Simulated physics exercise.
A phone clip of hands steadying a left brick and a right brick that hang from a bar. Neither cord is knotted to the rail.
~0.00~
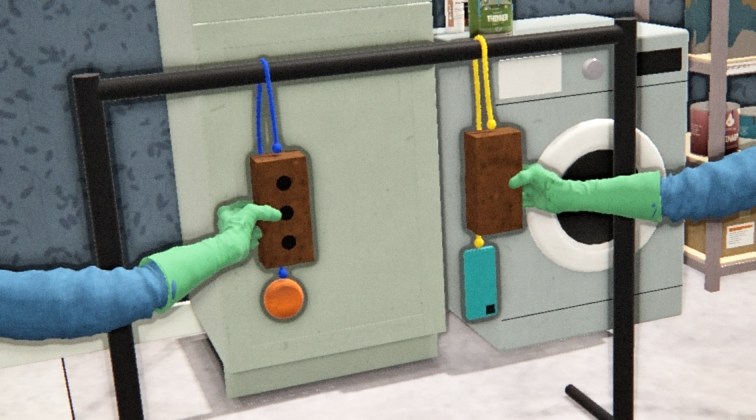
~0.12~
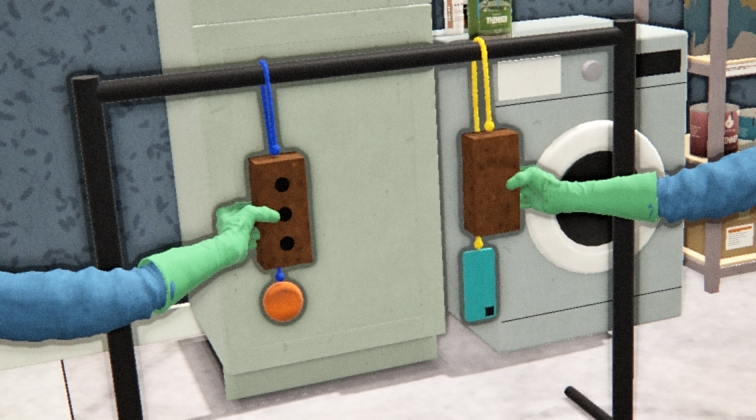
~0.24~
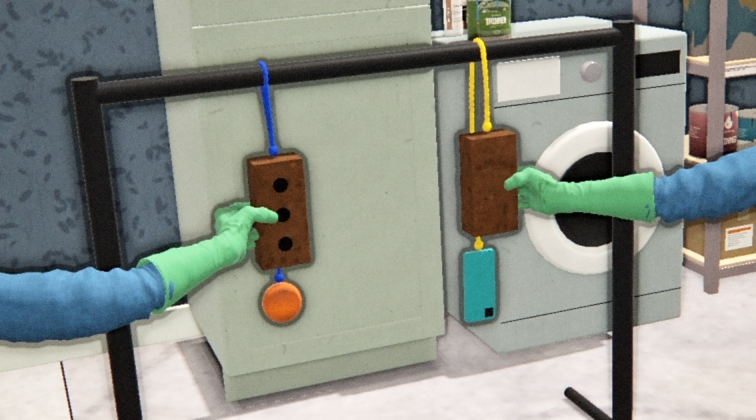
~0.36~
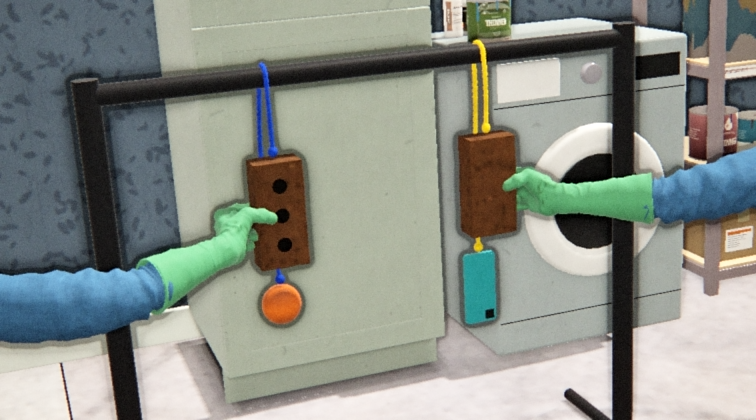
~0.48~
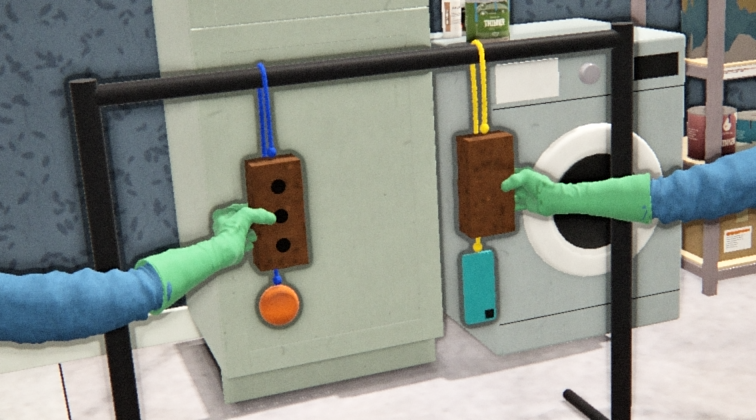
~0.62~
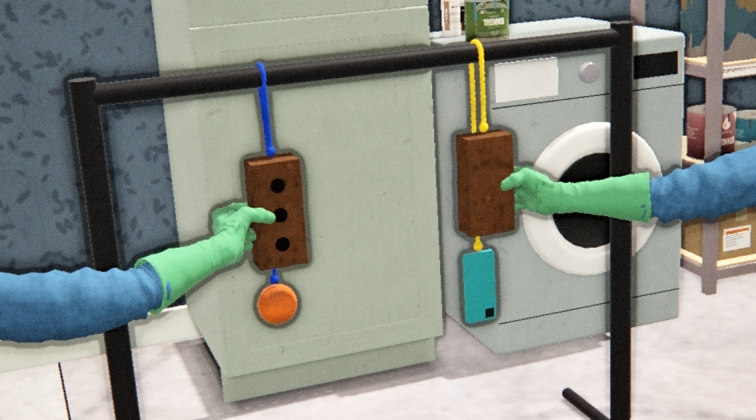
In a laundry room, gloved hands steady two hanging brown bricks that barely move.
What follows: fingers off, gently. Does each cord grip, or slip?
The left brick runs down to the floor; the right brick drops.
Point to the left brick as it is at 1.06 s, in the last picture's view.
By then it is at (293, 403).
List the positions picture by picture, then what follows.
In the first frame, left brick (282, 209); right brick (494, 181); left orange (284, 299); right phone (480, 283).
In the second frame, left brick (280, 210); right brick (491, 182).
In the third frame, left brick (279, 211); right brick (489, 183).
In the fourth frame, left brick (278, 212); right brick (488, 184).
In the fifth frame, left brick (277, 212); right brick (486, 184).
In the sixth frame, left brick (276, 211); right brick (485, 183); left cord only laid over the rail; right cord only laid over the rail.
Around 1.06 s, left brick dropping near (293, 403); right brick dropping near (490, 342).
Around 1.36 s, left brick on the floor; right brick on the floor.
Finally, left brick on the floor; right brick on the floor. The left brick drops and the right brick pulls its rope through.
